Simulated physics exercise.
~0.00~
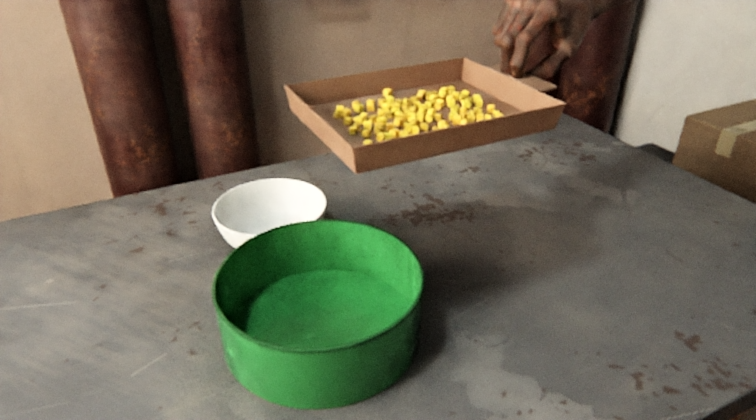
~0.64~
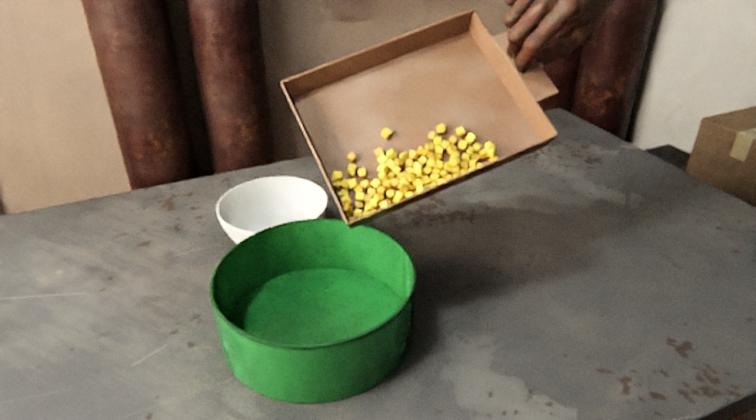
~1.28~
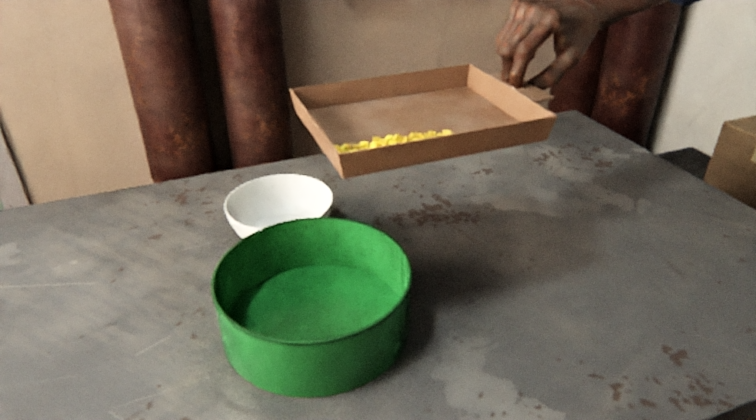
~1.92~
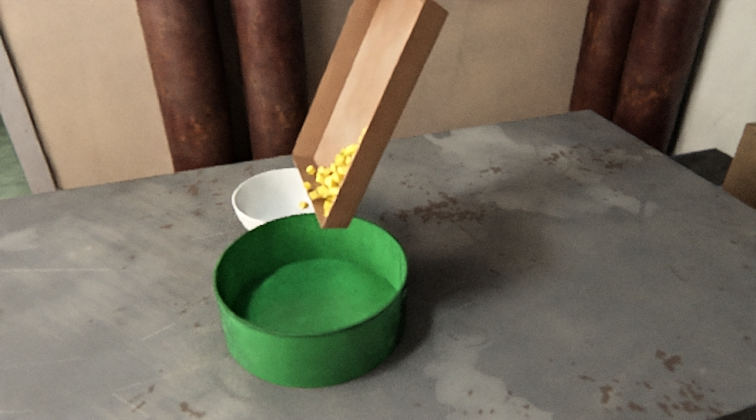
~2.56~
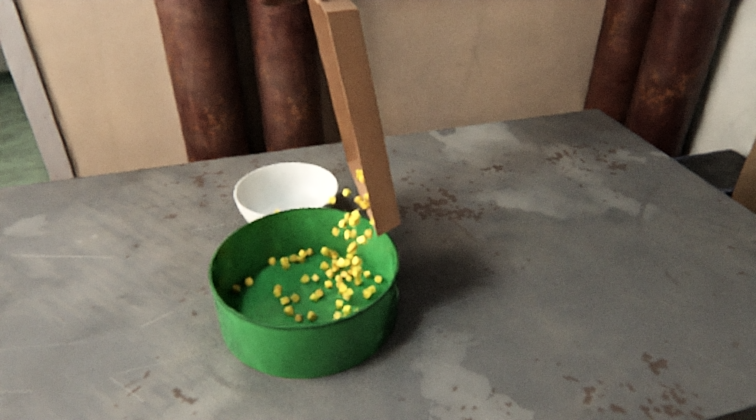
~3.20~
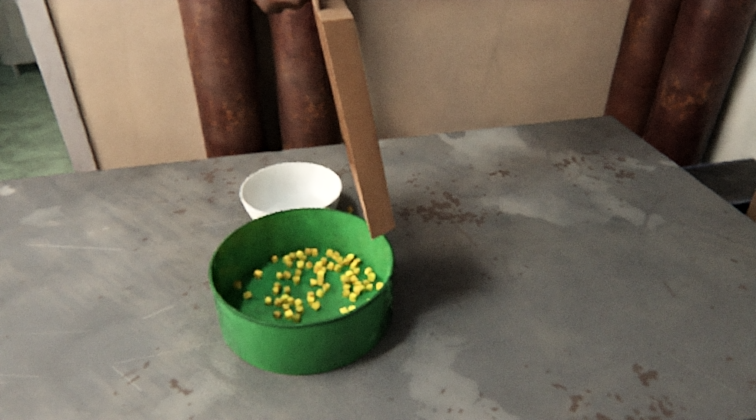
A shallow tray of small yellow cubes, held by a hand at its right end, hangs above a grey table where a green pot stands in front of a white bowl. The tray tips down to the left, and the cubes slide into its lower corner without spilling. It comes back almost level, the cubes still bunched along the near edge. Then it shifts left and tilts steeply until it stands upright, and the cubes tumble out over the pot. Most end up scattered across the pot's floor, while the white bowl appears empty and the tray stays upended.
